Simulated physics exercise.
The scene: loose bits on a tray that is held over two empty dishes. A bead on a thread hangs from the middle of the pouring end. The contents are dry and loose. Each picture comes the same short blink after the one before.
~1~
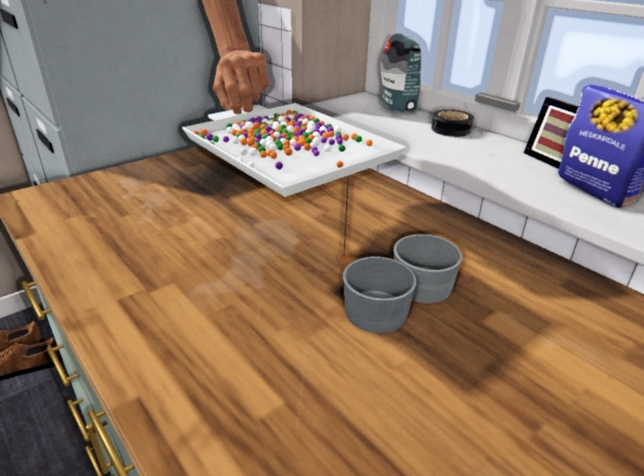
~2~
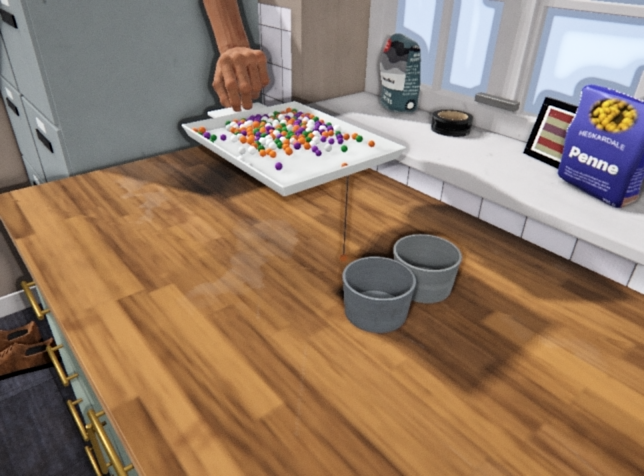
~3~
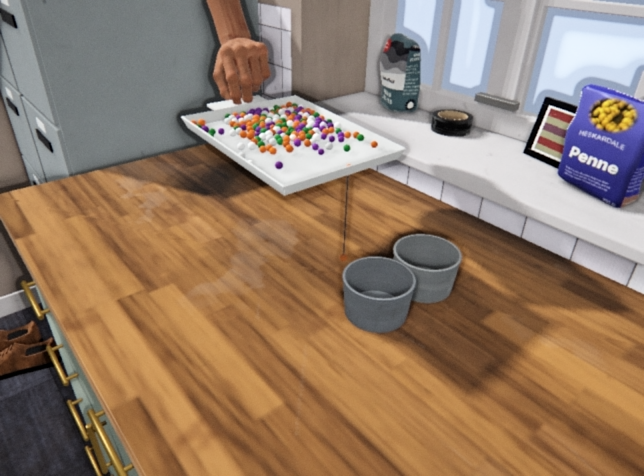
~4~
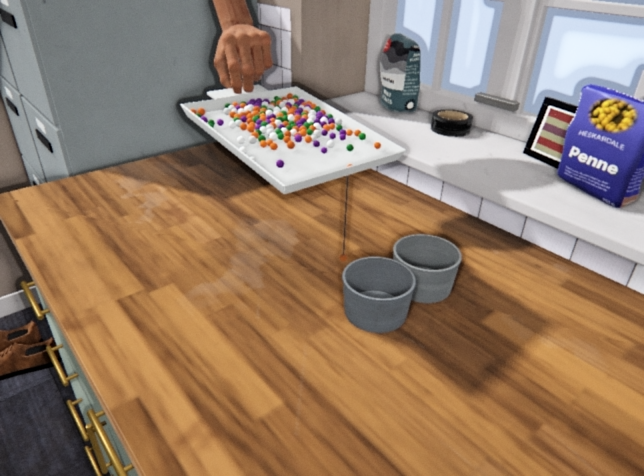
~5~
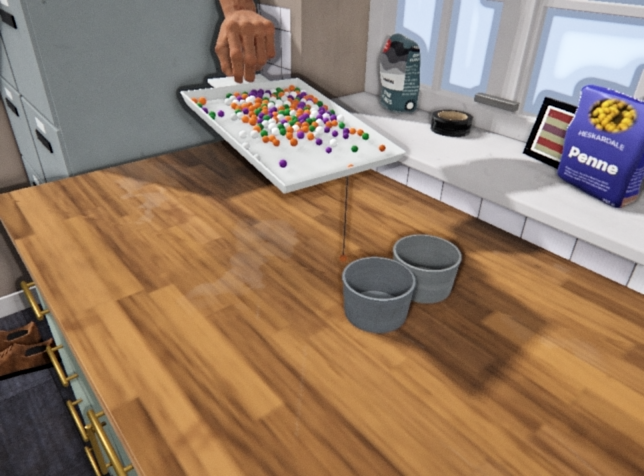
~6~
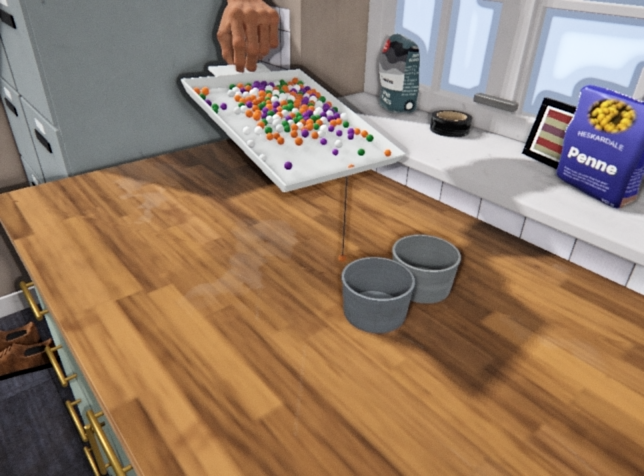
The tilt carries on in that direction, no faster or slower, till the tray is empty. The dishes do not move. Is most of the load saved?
In the dishes lies over half of it.
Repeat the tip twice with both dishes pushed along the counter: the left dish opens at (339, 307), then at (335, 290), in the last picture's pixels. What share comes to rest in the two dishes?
About 60 and 60 per cent.
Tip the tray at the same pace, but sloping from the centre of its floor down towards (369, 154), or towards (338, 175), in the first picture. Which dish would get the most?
At the first place the right-hand dish, at the second the left-hand dish.
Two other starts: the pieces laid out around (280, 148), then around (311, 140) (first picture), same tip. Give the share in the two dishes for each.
Near 90 % and 90 %.
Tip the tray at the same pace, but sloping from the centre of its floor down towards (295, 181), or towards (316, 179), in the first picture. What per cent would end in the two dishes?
In turn 0 and 10 in a hundred.
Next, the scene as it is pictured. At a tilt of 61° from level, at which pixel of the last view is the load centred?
Around (387, 235).
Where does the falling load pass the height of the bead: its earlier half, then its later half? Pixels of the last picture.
Early half (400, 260), late half (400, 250).
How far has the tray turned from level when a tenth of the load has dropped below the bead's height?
Near 50 degrees.
Soon after the last picture, tray tipped steeply; about a third on the tray; about a quarter in the left dish; a small part in the right dish; a small part outside both; about a quarter in the air.
A little later, tray tipped right over; about a third in the left dish; about a third in the right dish; about a quarter outside both; a stray few in the air.
Later still, tray tipped past a quarter turn; about a third in the left dish; about a third in the right dish; about a quarter outside both.
By the end, tray tipped past a quarter turn; about a third in the left dish; about a third in the right dish; about a quarter outside both.
